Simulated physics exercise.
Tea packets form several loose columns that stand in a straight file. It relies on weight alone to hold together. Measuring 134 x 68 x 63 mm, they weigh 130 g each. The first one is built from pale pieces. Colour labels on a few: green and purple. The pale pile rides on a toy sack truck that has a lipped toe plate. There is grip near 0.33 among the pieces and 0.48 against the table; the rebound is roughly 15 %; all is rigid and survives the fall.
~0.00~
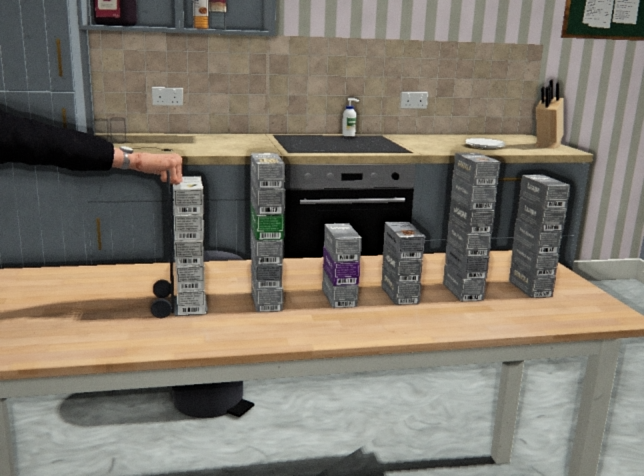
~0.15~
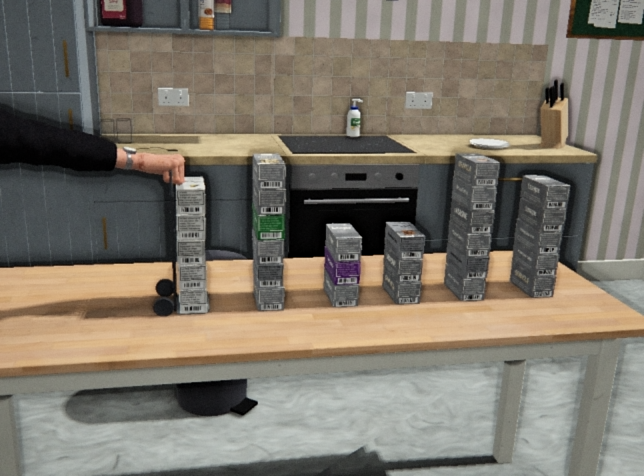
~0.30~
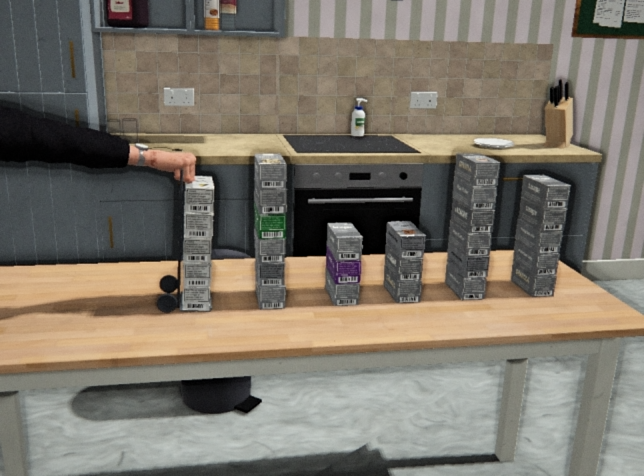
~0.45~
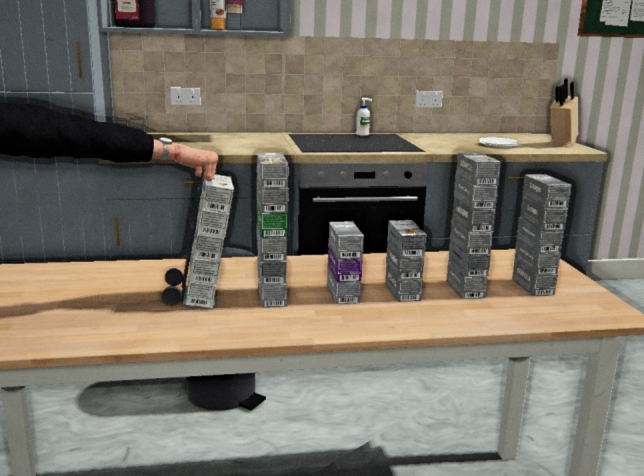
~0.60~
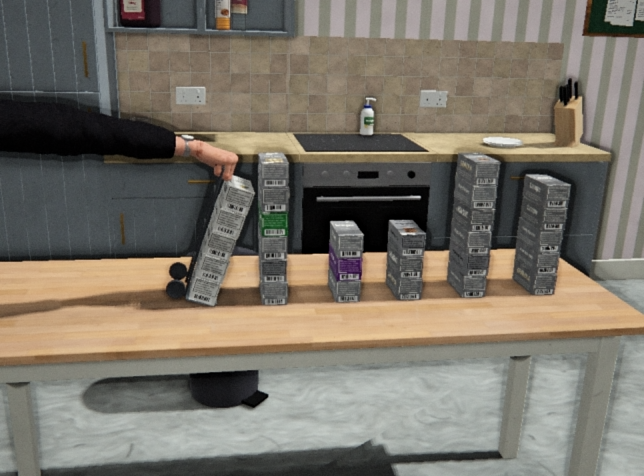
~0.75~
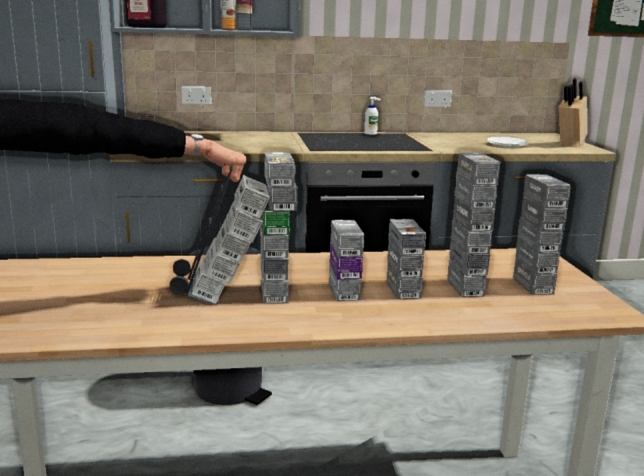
A hand reaching in from the left tips a toy sack truck and its pale stack of packets rightward on a wooden kitchen table, seen from the front and slightly above. Five more grey columns of differing heights stand in a row, with a green label in the nearest and purple in the next. The stack leans steadily until it meets the green-labelled column, whose upper part shifts, while the camera drifts slightly.
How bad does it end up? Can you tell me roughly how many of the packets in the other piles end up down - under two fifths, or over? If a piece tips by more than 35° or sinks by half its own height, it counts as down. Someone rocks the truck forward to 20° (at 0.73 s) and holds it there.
Over two fifths.
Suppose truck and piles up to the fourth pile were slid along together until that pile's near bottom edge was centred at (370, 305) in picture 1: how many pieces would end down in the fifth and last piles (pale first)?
In that case fifth pile 0 and last pile 0.
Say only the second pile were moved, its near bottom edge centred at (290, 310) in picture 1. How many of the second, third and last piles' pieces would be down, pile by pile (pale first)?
Pile tally - second: 5, third: 3, last: 4.
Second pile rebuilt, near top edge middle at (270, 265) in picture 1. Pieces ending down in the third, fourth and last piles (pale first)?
Third 2, fourth 0, last 0.
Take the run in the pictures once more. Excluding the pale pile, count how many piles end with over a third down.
Counted up, you get 5.
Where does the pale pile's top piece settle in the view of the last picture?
Close to (332, 258).
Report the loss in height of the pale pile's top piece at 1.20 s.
Roughly 6 cm lower.
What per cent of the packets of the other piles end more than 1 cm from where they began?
85 per cent.
After 1.20 s, 5 of the pale pile down; none of the 23 other packets down, 6 disturbed; green packet 22° from how it stood.
After 1.52 s, 5 of the pale pile down; 6 of the 23 other packets down; purple packet 21° from how it stood; green packet 14° from how it stood, 6 cm lower.
After 2.78 s, 5 of the pale pile down; 15 of the 23 other packets down; green packet 20° from how it stood, 7 cm lower; purple packet 6 cm lower.
After 3.24 s, 5 of the pale pile down; 19 of the 23 other packets down; green packet 22° from how it stood, 7 cm lower; purple packet 6 cm lower.
In the end (3.6 s), 5 of the pale pile down; 19 of the 23 other packets down; green packet 24° from how it stood, 7 cm lower; purple packet 6 cm lower. That is 83 per cent. From the last view, middles, green packet near (374, 240), purple packet near (382, 280).
